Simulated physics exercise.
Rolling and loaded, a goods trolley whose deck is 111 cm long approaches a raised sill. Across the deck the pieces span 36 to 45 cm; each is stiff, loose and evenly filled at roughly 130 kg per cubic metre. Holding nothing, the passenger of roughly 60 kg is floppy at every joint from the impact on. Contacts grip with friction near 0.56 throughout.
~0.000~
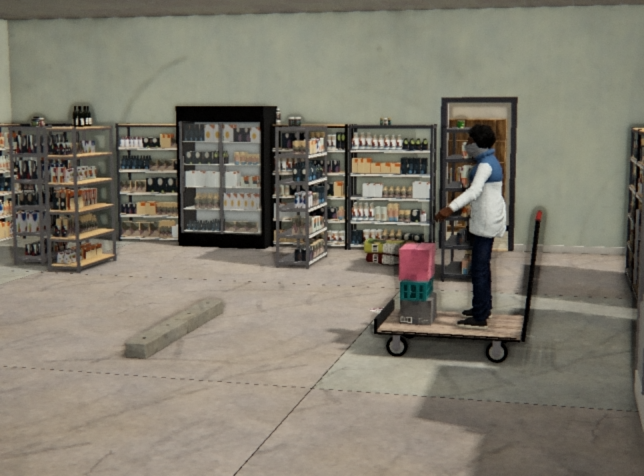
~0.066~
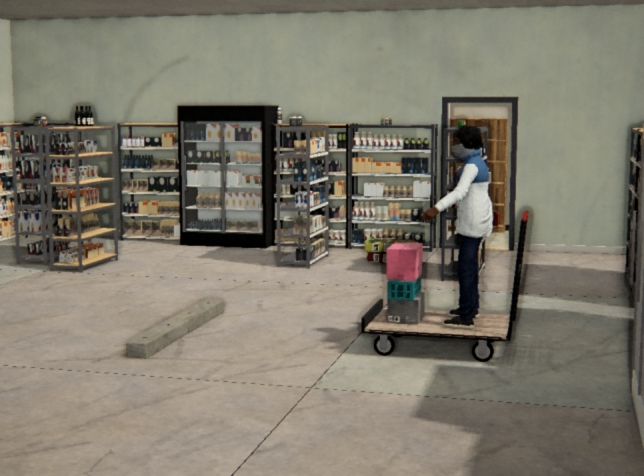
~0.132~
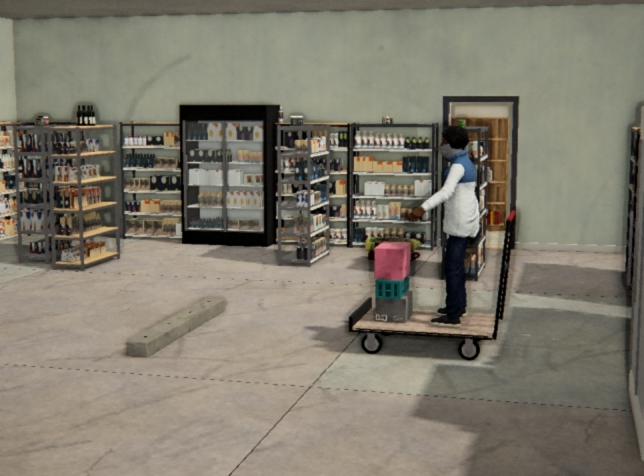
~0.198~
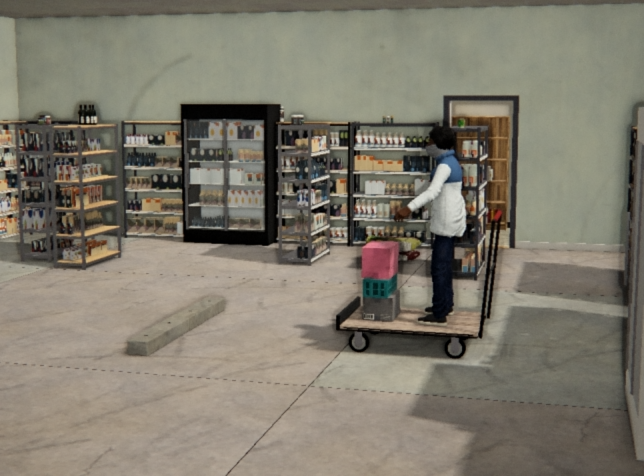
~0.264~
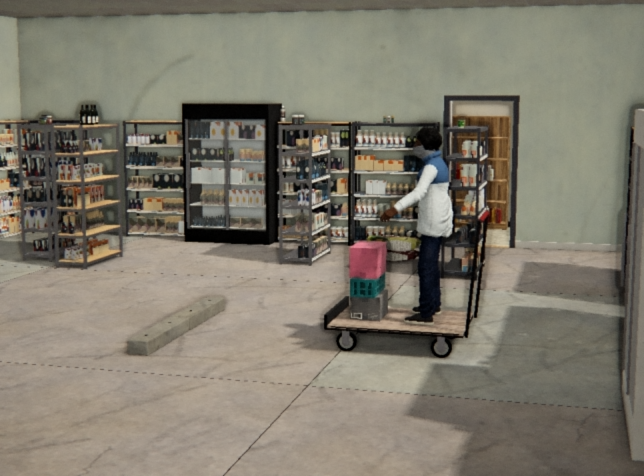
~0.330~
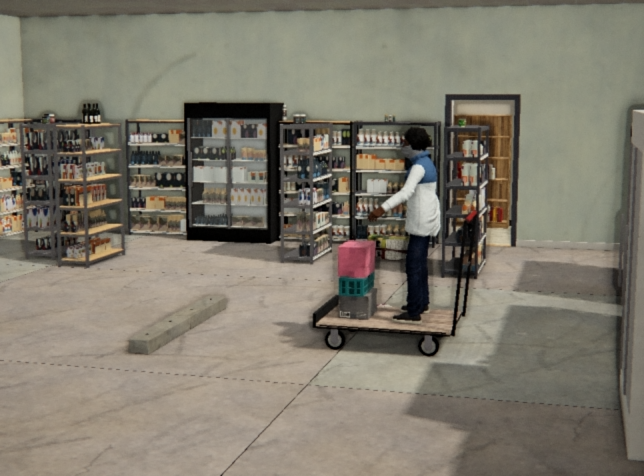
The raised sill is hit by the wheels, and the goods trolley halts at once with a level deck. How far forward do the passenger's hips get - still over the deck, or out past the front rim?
It is never separated from the deck.
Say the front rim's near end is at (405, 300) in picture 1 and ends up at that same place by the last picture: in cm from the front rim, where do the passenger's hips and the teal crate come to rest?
Hips 20 behind, teal 30 past.
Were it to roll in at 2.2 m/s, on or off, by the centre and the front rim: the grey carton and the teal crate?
Then the grey one stays on and the teal one comes off.
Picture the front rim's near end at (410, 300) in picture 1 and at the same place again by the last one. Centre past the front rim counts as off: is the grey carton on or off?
Result for grey: Still carried.
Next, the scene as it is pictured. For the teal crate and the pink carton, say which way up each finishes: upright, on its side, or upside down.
At rest: Teal on its side, pink upside down.
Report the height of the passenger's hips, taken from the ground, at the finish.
About 55 cm up.
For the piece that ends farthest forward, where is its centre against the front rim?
Result: Centre approx. 100 cm past the front rim.
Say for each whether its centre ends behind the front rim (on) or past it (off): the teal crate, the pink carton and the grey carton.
Finally teal dropped, pink dropped, grey still riding.
The wheels strike at 1.25 s.
After 1.50 s the passenger's hips are 49 cm behind the rim, near (232, 237) in the last picture's view.
After 1.80 s the passenger's hips are 34 cm behind the rim, near (216, 262) in the last picture's view.
After 2.25 s the passenger's hips are 16 cm behind the rim, near (198, 269) in the last picture's view.
At rest, 2.9 s, past the rim, pink carton and teal crate; behind it, grey carton and the passenger's hips.
